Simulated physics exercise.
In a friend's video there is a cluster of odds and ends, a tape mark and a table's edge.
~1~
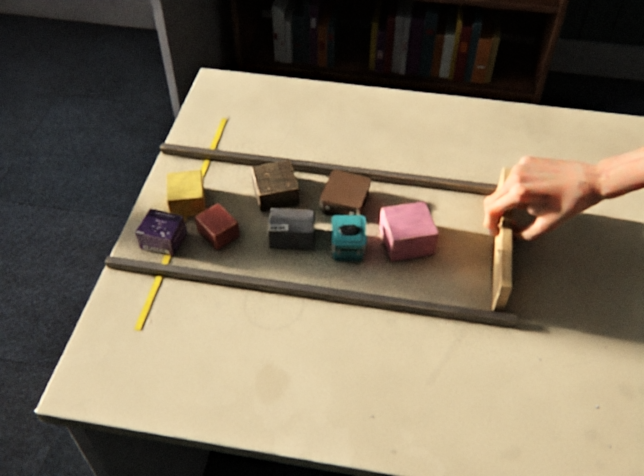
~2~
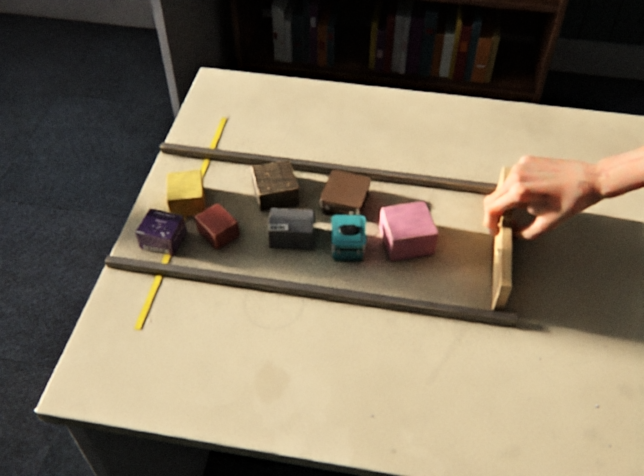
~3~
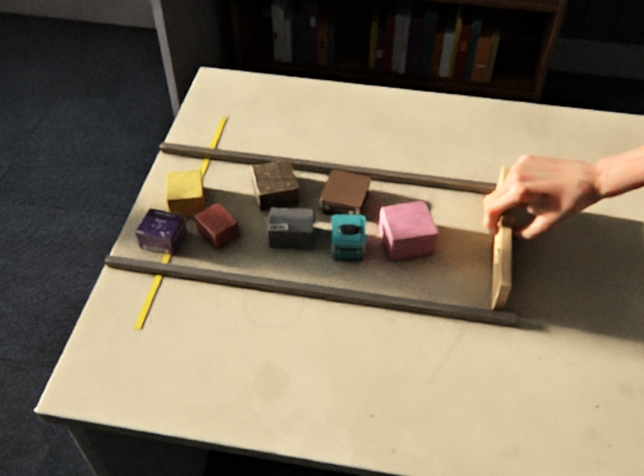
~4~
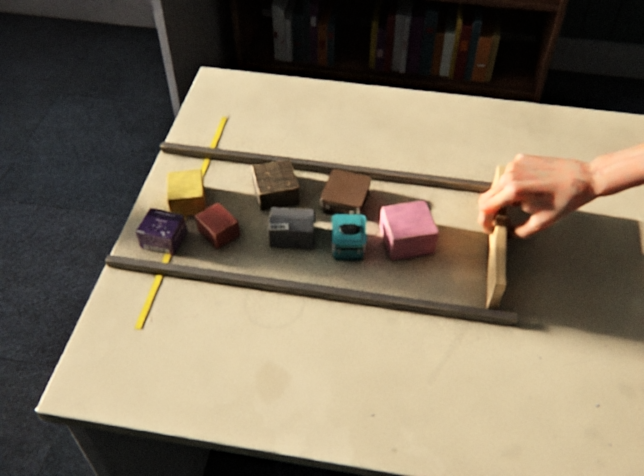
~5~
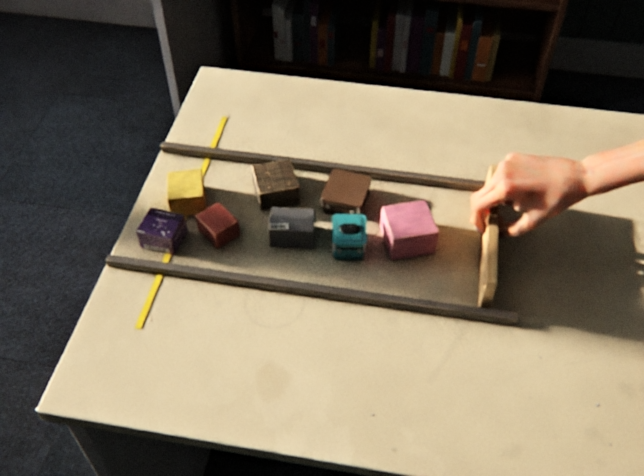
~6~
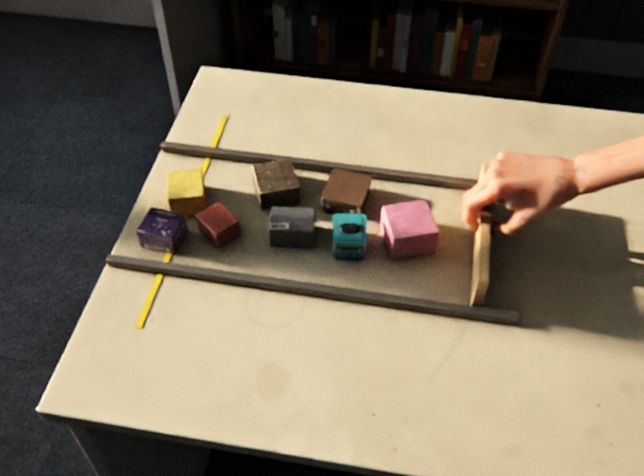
To begin with, a hand holds an upright board at the right end of two rails on a table, with a cluster of colored blocks between them and yellow tape on the left. The board stays nearly still, then the hand slides it slightly left, while the blocks remain in place.
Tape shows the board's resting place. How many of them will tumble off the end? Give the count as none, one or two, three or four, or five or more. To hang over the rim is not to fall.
The count is five or more.
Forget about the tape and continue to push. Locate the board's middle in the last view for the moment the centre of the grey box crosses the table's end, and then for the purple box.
The middle is at (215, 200) when it's the grey box, and at (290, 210) when it's the purple box.
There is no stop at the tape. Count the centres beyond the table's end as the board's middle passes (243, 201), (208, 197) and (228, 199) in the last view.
First 2, next 3, last 2.
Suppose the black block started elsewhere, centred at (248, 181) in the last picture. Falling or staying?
Well, from there it does not stay.
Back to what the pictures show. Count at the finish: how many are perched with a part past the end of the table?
It would come to 0.
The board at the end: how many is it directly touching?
It's touching 3 at the end.
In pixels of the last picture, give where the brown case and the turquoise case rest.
Final pixels, roughly: (182, 162) for the first, (151, 228) for the other.
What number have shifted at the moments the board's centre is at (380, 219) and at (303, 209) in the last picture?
Tally: First 4; then 7.
A little later, none off yet; purple box at rest near (163, 231); yellow block at rest near (187, 192); red block at rest near (218, 225).
Next, none off yet; purple box shifted about its own width near (106, 238); yellow block at rest near (187, 192); red block shifted well along near (140, 226).
When it is over, the number that fall off is five or more; down, grey box, black block, red block, yellow block and purple box.
